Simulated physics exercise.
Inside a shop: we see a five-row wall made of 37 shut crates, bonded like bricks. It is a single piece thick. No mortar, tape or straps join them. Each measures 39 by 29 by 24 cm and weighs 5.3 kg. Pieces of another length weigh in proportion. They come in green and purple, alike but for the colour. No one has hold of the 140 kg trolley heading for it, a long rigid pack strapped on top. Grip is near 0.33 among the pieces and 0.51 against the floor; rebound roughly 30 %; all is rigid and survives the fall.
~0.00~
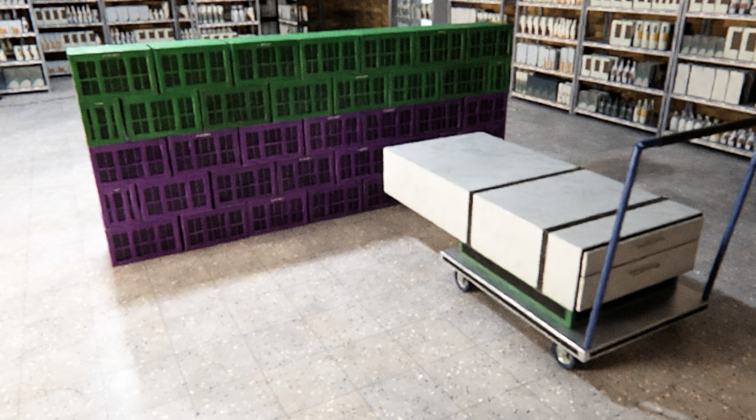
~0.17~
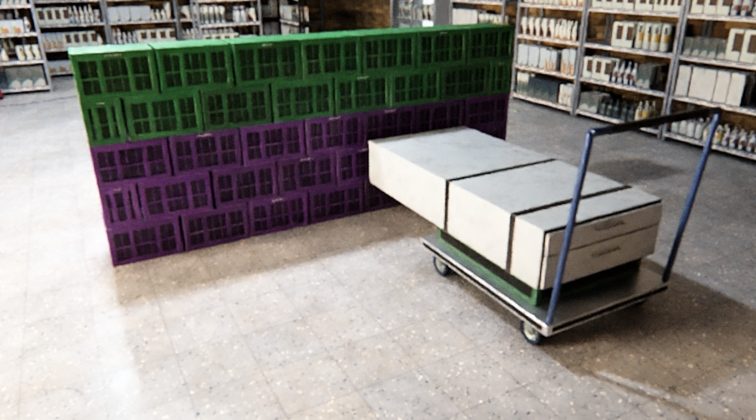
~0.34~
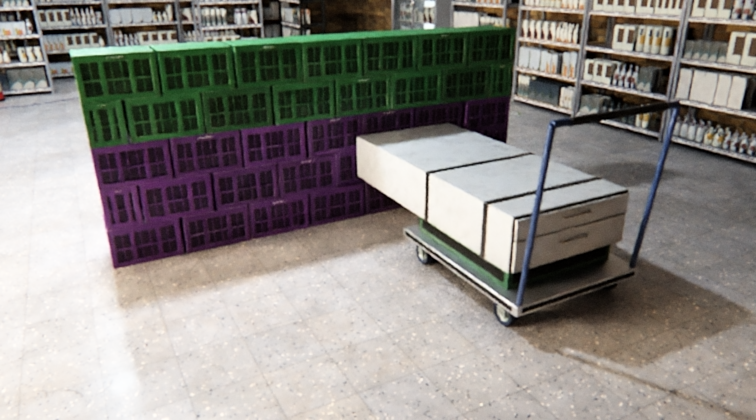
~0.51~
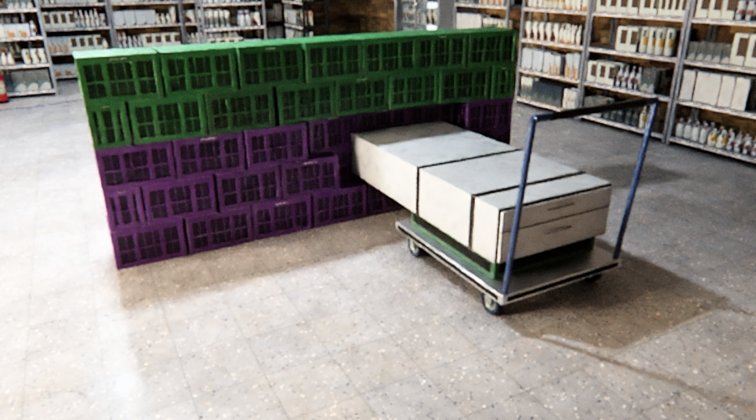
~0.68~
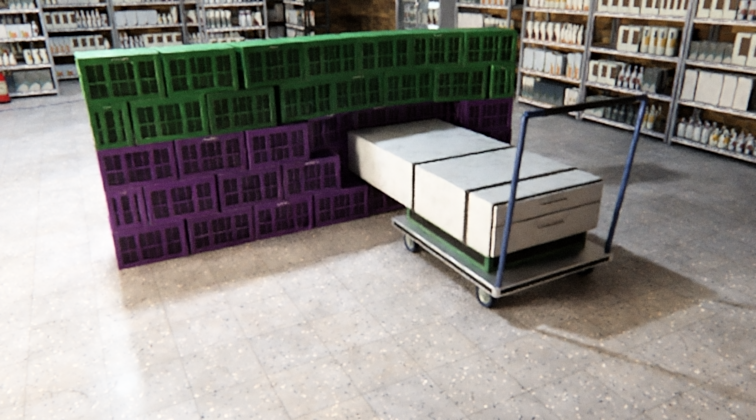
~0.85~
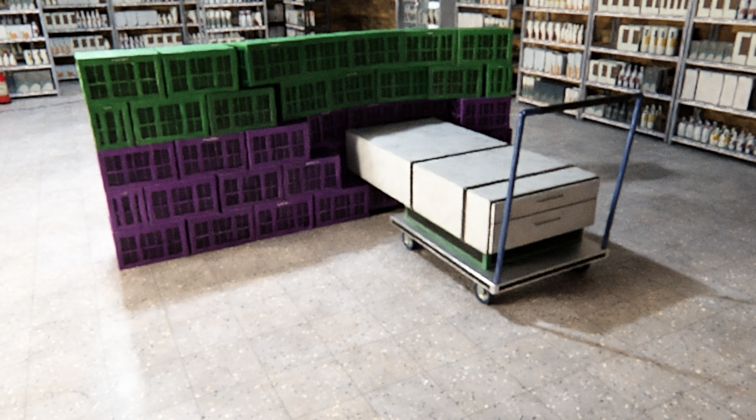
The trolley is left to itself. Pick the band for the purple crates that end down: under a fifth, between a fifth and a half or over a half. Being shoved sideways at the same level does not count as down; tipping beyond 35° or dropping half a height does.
From a fifth to a half of them.
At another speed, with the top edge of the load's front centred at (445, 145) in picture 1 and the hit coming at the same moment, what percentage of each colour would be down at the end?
In that case purple 30, green 70 per cent.
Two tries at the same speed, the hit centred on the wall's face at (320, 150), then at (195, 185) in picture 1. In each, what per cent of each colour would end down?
Purple 30 then 30, green 70 then 50 per cent.
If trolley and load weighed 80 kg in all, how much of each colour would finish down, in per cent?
In that case purple 0, green 0 per cent.
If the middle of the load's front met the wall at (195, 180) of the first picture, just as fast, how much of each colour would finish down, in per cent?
In that case purple 30, green 50 per cent.
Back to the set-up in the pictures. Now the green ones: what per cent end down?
By colour: Green 70 per cent.
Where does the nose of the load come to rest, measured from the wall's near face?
About 30 cm past it.
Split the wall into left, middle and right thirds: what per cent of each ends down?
In per cent: Left 0, middle 60, right 80.
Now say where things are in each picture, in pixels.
In the first picture (pixels give the middle of a visible side), load (389, 164) 37 cm short of the wall; top purple crate (486, 111); top green crate (441, 48); none has stirred.
Load (373, 156) 17 cm short of the wall; top purple crate (487, 112), in the second picture.
Load (361, 150) 26 mm into the wall's line; top purple crate (488, 115); movement in 5 of them, in the third picture.
Load (355, 147) 15 cm into the wall's line; top purple crate (490, 116); top green crate (442, 52) 38 mm from its place; movement in 13 of them, in the fourth picture.
Load (351, 145) 23 cm into the wall's line; top purple crate (489, 116); top green crate (438, 51) 11 cm from its place; movement in 15 of them, in the fifth picture.
Load (349, 144) 26 cm into the wall's line; top purple crate (486, 114) 33 mm from its place; top green crate (430, 48) 20 cm from its place; movement in 18 of them, in the sixth picture.
After 1.12 s, load 28 cm past the wall's line, stopped; none of the 22 purple crates down (0 of 37 in all colours); top purple crate 9° from how it stood; top green crate 9° from how it stood.
After 1.38 s, load 29 cm past the wall's line, stopped; 5 of the 22 purple crates down (12 of 37 in all colours); top purple crate 29° from how it stood; top green crate 29° from how it stood, 15 cm lower.
After 1.70 s, load 29 cm past the wall's line, stopped; 7 of the 22 purple crates down (17 of 37 in all colours); top purple crate 63° from how it stood, 26 cm lower; top green crate 74° from how it stood, 77 cm lower.
After 2.10 s, load 29 cm past the wall's line, stopped; 7 of the 22 purple crates down (17 of 37 in all colours); top purple crate upside down; top green crate upside down.
In the end (3.3 s), load 29 cm past the wall's line, stopped; 7 of the 22 purple crates down (17 of 37 in all colours); top purple crate upside down; top green crate upside down. That is 32 per cent. From the last view, middles, top purple crate near (446, 139), top green crate near (361, 118).
